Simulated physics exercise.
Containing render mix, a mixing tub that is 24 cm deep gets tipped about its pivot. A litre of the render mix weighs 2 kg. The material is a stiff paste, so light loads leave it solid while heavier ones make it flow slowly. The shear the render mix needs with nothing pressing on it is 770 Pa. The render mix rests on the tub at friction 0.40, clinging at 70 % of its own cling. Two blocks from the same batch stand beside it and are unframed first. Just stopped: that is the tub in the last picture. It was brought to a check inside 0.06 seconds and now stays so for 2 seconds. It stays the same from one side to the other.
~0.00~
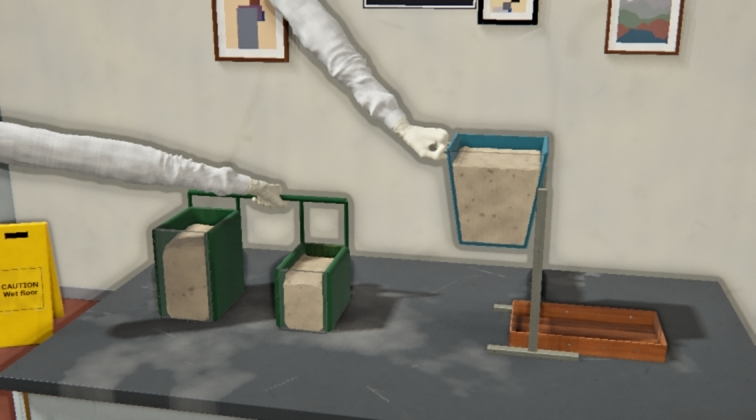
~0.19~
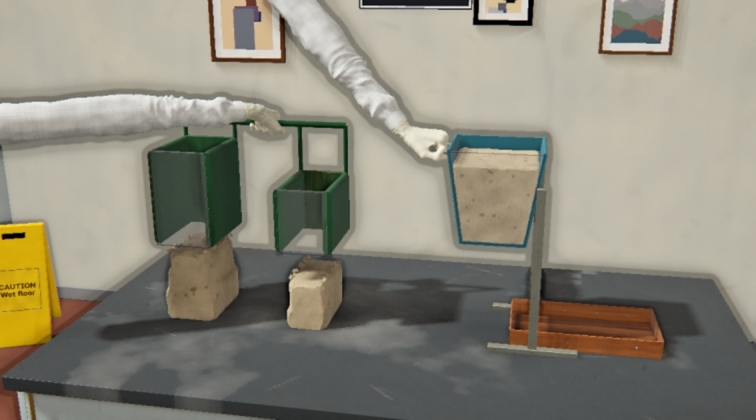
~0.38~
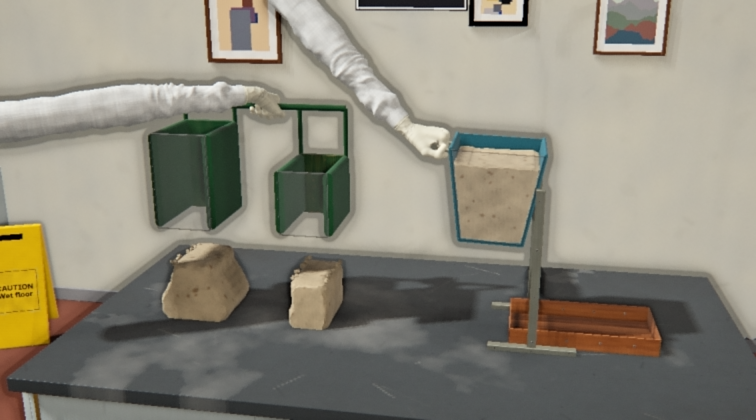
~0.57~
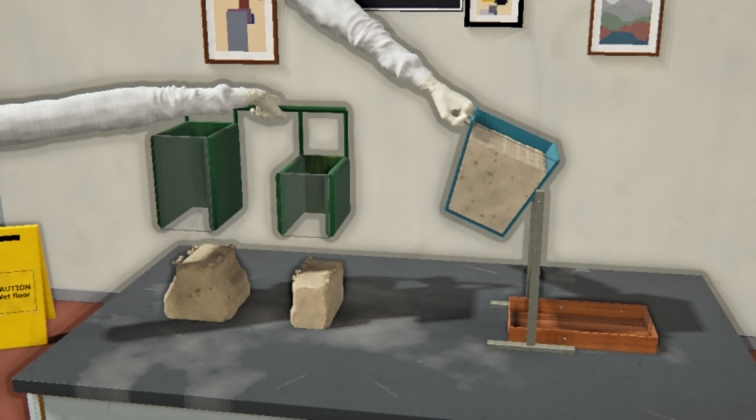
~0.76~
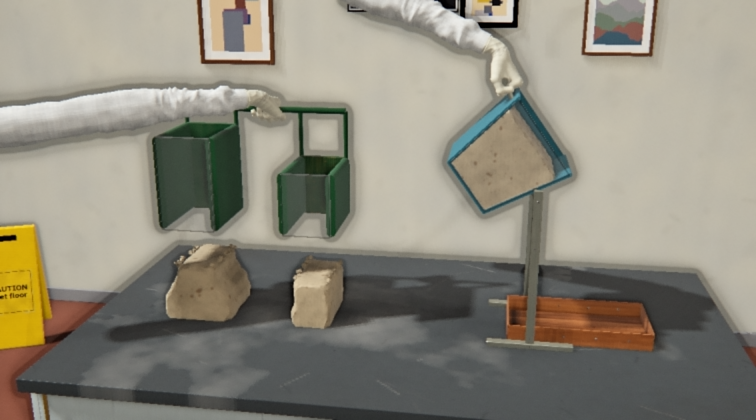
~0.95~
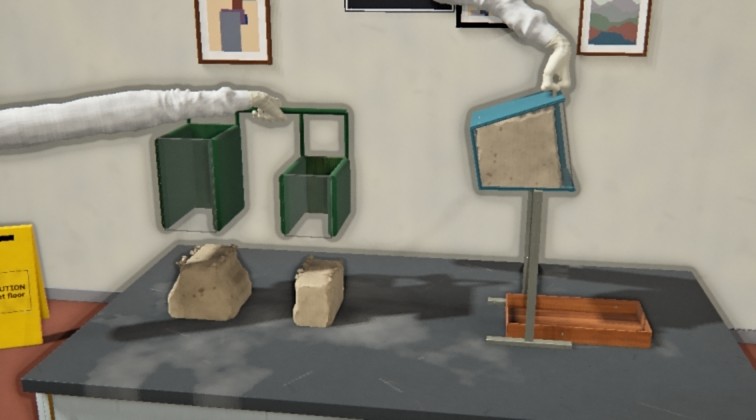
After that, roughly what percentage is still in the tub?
Roughly 100 %.
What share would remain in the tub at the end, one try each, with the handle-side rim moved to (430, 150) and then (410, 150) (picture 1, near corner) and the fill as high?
Respectively 65 % and 50 %.
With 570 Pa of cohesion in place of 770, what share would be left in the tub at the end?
That comes out at roughly 75 %.
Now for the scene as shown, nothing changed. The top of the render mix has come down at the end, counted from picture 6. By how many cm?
Roughly 3 cm.
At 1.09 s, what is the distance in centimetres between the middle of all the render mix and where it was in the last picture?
I'd estimate roughly 2 centimetres.
By 1.09 s, the tub is at 80 degrees and holds 100 %.
By 1.26 s, the tub is at 80 degrees and holds 100 %.
By 1.43 s, the tub is at 80 degrees and holds 100 %.
By 1.60 s, the tub is at 80 degrees and holds 100 %.
By 2.95 s, at the end, the tub is at 80 degrees and holds 100 %.
